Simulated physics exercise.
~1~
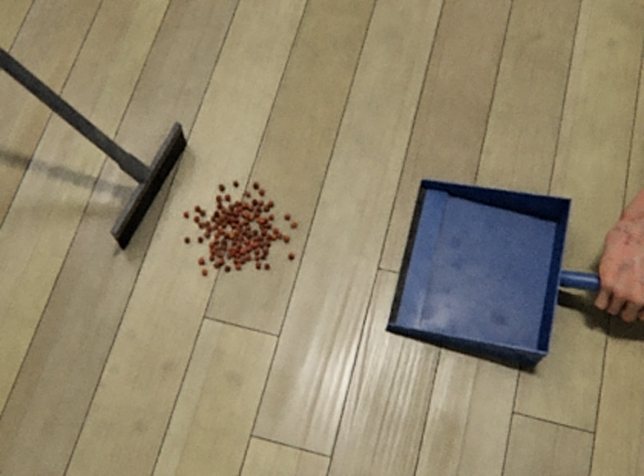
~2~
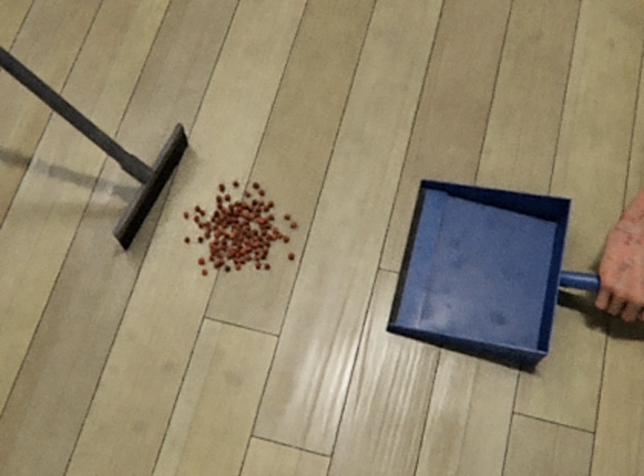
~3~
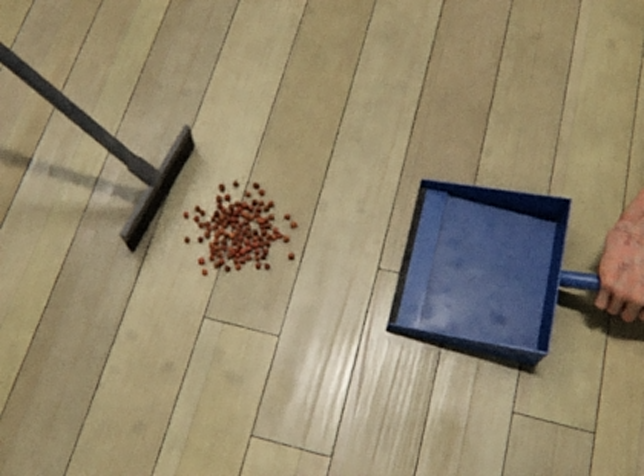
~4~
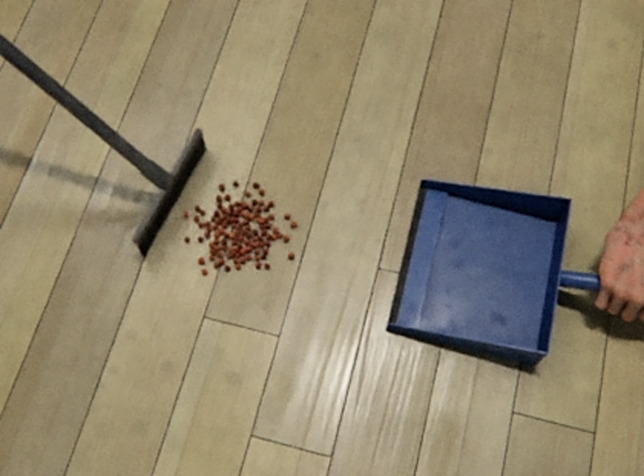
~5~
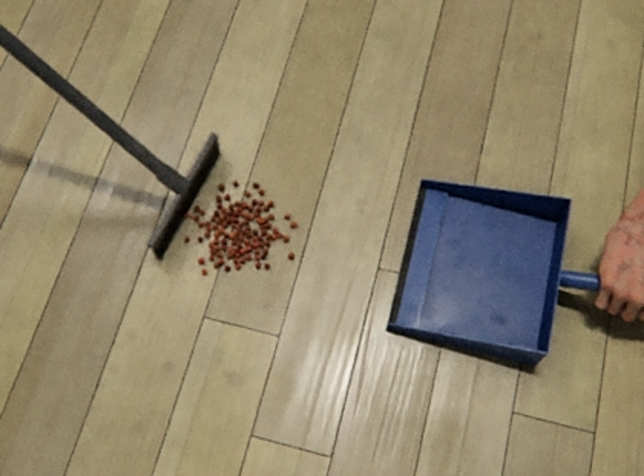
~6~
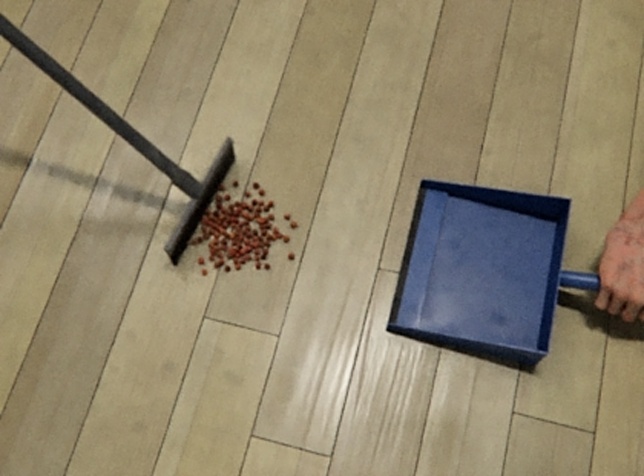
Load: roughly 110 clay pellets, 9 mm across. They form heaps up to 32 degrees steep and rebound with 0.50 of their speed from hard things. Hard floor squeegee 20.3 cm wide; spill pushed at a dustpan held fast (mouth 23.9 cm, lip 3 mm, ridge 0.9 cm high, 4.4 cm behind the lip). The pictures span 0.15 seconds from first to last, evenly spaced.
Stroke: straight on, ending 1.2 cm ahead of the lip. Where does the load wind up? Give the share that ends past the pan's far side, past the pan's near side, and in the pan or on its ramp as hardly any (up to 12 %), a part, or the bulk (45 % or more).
Far side: Hardly any; near side: A part; pan: A part.
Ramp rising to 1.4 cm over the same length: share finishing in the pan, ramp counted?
It would be roughly 20 percent.
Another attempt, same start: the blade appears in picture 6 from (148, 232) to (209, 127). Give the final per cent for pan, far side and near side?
That ends as pan 0, far 5, and near 0.
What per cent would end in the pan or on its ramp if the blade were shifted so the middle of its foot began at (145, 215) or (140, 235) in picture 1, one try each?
Some 40 and 30 per cent.
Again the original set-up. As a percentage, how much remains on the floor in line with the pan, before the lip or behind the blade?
Share there: Around 45 percent.
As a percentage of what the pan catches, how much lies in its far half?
I'd say near 30 per cent.
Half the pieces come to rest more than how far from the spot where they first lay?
About 26 cm.
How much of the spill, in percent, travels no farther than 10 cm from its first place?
Near 0 per cent.
Then, 0.16 s after the last picture, middle of the blade 17 cm from the lip; 0 % over the lip, far side 0 %, near side 5 %.
Then, 0.28 s after the last picture, middle of the blade 7 cm from the lip; 0 % over the lip, far side 0 %, near side 15 %.
Then, 0.52 s after the last picture, middle of the blade 3 cm from the lip; 30 % over the lip, far side 0 %, near side 20 %.
In the end, far side 0 %, near side 20 %, pan 30 %, in front of the lip or behind the blade 45 %.
